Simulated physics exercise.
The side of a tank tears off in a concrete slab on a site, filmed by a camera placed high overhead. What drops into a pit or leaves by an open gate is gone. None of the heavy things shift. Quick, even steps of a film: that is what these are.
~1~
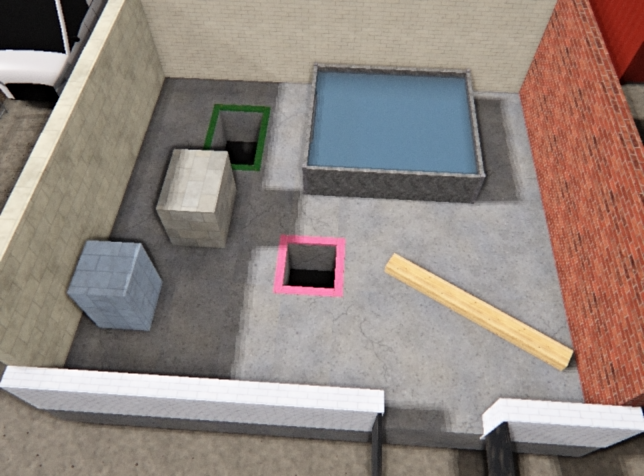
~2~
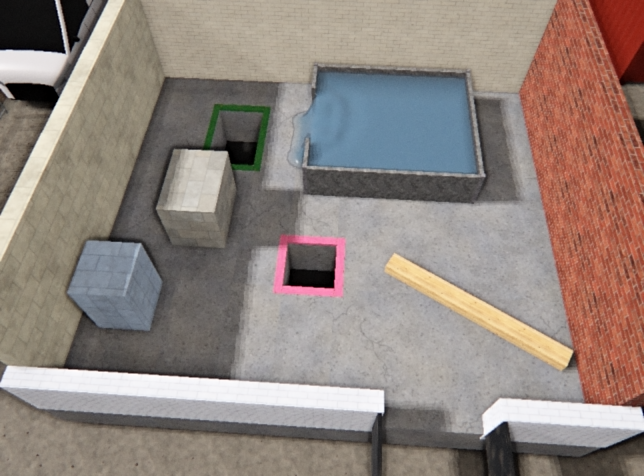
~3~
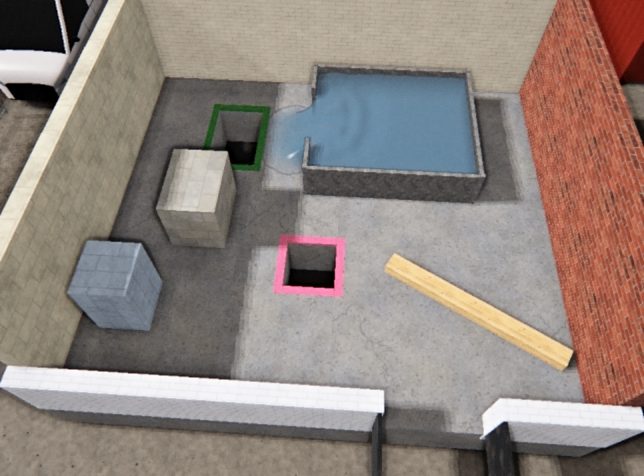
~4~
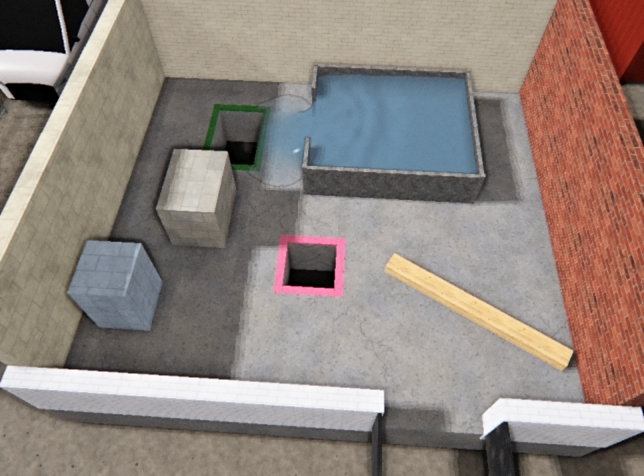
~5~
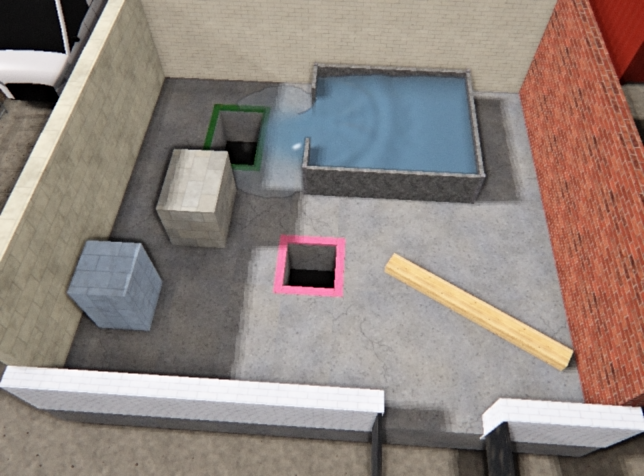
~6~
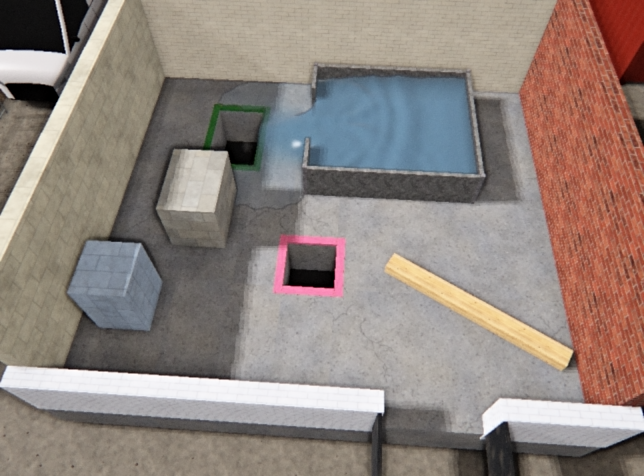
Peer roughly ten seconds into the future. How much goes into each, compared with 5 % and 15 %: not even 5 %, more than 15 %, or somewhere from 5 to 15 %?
Compared with the marks: The gate gets not even 5 %; the green pit gets more than 15 %; the pink pit gets not even 5 %.
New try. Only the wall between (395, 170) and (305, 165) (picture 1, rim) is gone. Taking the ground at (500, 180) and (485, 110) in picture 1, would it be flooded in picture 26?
First point: Unwetted; second point: Unwetted.
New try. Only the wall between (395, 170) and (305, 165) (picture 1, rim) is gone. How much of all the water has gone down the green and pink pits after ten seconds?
Green 2 %, pink 40 %.
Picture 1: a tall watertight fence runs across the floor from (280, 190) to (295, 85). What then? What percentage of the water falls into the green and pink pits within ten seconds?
I'd say green collects roughly 2 % while pink collects roughly 10 %.
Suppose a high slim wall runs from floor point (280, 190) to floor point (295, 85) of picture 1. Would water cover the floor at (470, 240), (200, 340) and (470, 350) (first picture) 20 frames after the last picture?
As the points were listed, they come out free from flooding, taken by the flood, and finally free from flooding.
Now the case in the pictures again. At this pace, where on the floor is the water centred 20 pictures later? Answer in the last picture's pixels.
It is near (358, 143).
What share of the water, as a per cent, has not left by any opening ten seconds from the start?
That works out to about 36 per cent.
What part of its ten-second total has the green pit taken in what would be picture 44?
My estimate is close to 80 per cent.
A moment on, water covers 10 % of the floor; the gate 0 %, the green pit 12 %, the pink pit 0 %.
Next, water covers 15 % of the floor; the gate 0 %, the green pit 21 %, the pink pit 0 %.
Then, water covers 20 % of the floor; the gate 0 %, the green pit 33 %, the pink pit 0 %.
Later, water covers 35 % of the floor; the gate 0 %, the green pit 49 %, the pink pit 0 %.
In the end, water covers 45 % of the floor; the gate 0 %, the green pit 63 %, the pink pit 1 %.
